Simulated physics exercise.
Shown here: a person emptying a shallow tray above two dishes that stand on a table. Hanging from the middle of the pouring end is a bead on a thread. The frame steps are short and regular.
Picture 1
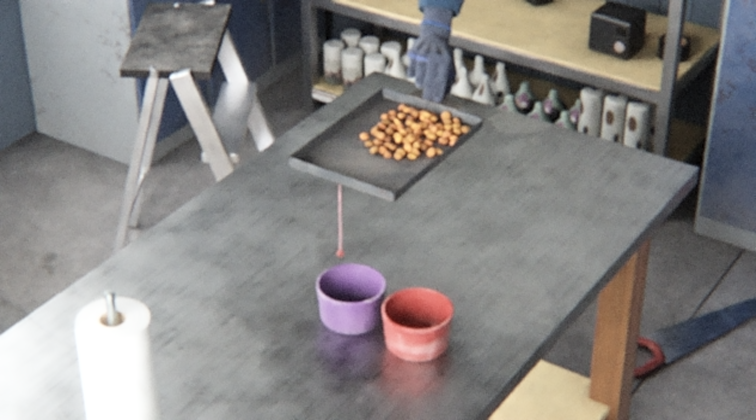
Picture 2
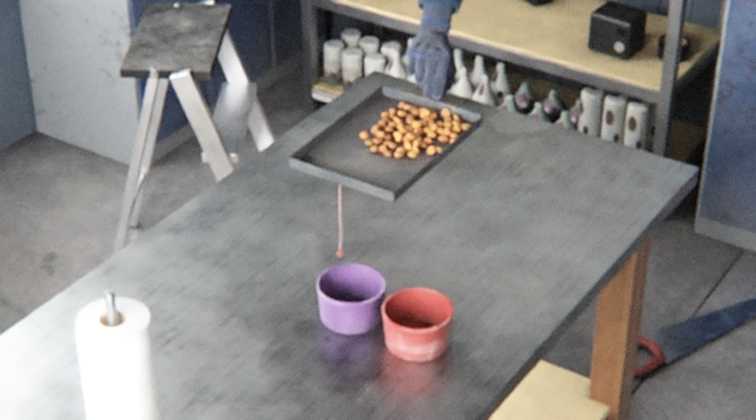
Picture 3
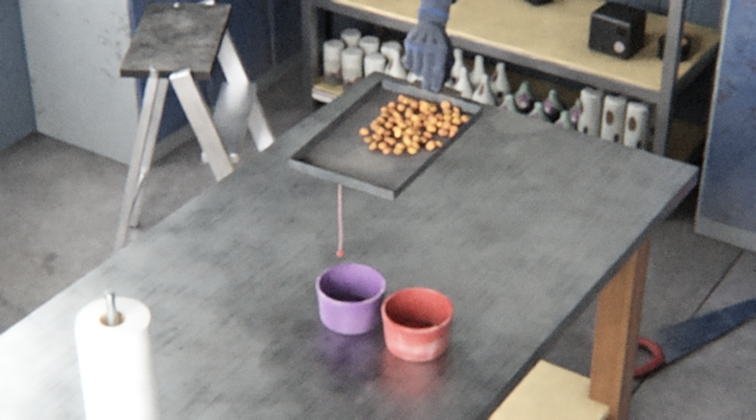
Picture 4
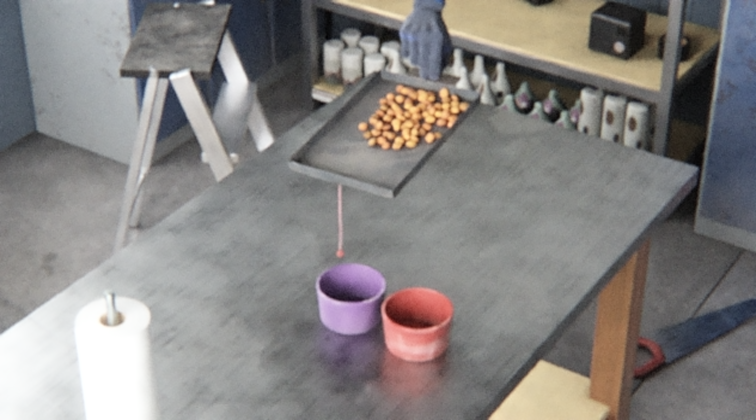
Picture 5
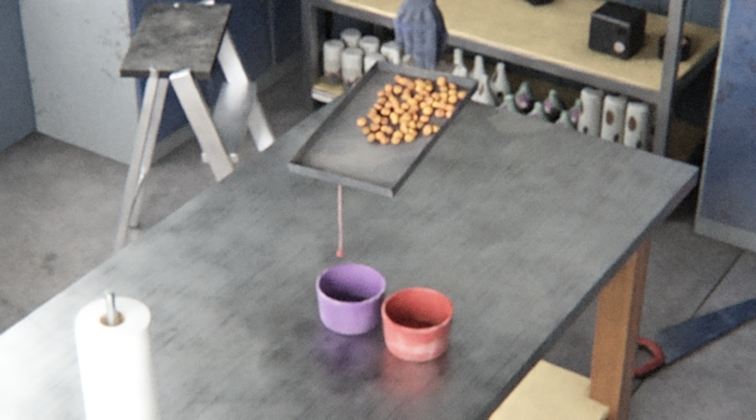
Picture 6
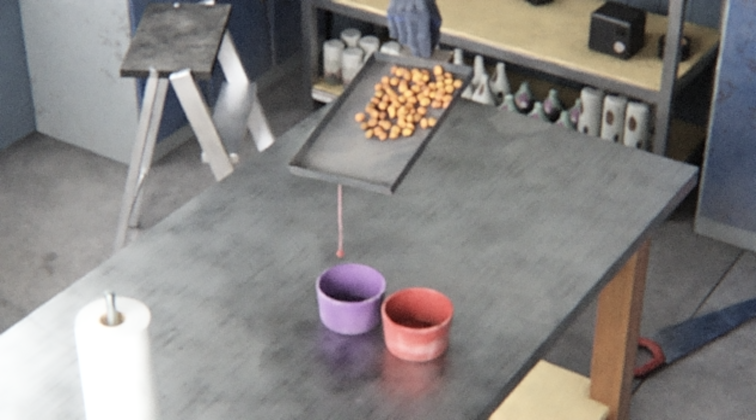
A gloved blue-grey hand holds the far edge of a shallow dark tray of orange-brown kibble over a grey workshop table, seen from above by a still camera. A purple dish and a red one sit below a bead on a pinkish thread, with a white paper roll, stepladder and shelves around them. The hand gradually raises the tray's far end, tilting it slightly toward the near left corner.
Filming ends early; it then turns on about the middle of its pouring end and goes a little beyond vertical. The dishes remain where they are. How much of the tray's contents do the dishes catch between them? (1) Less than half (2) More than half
(1) Less than half.
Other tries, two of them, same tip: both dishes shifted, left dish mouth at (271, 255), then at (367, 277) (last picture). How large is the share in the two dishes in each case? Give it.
About 70 per cent first, then about 0 per cent.
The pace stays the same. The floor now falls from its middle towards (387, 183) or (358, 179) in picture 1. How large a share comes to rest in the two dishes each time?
First case around 50 per cent, second case 50 per cent.
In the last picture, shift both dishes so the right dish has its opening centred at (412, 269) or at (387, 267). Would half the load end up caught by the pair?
Short of half, then Short of half.
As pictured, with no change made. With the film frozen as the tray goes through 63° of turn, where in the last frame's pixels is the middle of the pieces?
The centre of the load shows up near (320, 159) in the last view.
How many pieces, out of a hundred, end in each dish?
Roughly 0 in a hundred for the left dish, roughly 0 in a hundred for the right dish.
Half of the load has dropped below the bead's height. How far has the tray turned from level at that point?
Somewhere near 90°.
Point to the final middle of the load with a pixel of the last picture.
About (269, 294).
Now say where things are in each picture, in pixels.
The first frame shows corners of the pouring end near (290, 157) and (394, 192), level; middle of the load near (419, 133), bits of cat kibble; left dish near (333, 313); right dish near (399, 340); bead on its thread near (341, 253).
The second frame shows corners of the pouring end near (290, 157) and (394, 192), level; middle of the load near (419, 131).
The third frame shows corners of the pouring end near (290, 158) and (393, 191), tipped barely, lowest at the left corner; middle of the load near (418, 125).
The fourth frame shows corners of the pouring end near (289, 161) and (392, 189), tipped a little, lowest at the left corner; middle of the load near (417, 116).
The fifth frame shows corners of the pouring end near (289, 163) and (391, 188), tipped clearly, lowest at the left corner; middle of the load near (415, 108).
The sixth frame shows corners of the pouring end near (288, 165) and (389, 187), tipped clearly, lowest at the left corner; middle of the load near (412, 100); left dish near (333, 313); right dish near (399, 340).
Shortly afterwards, tray tipped steeply; all but a few on the tray; only a few in the air.
Next, tray tipped right over; near a quarter on the tray; near two thirds outside both; a little in the air.
Some moments later, tray tipped past a quarter turn; the whole lot outside both.
In the end, tray tipped past a quarter turn; none at all in the right dish; none at all in the left dish; the whole lot outside both.
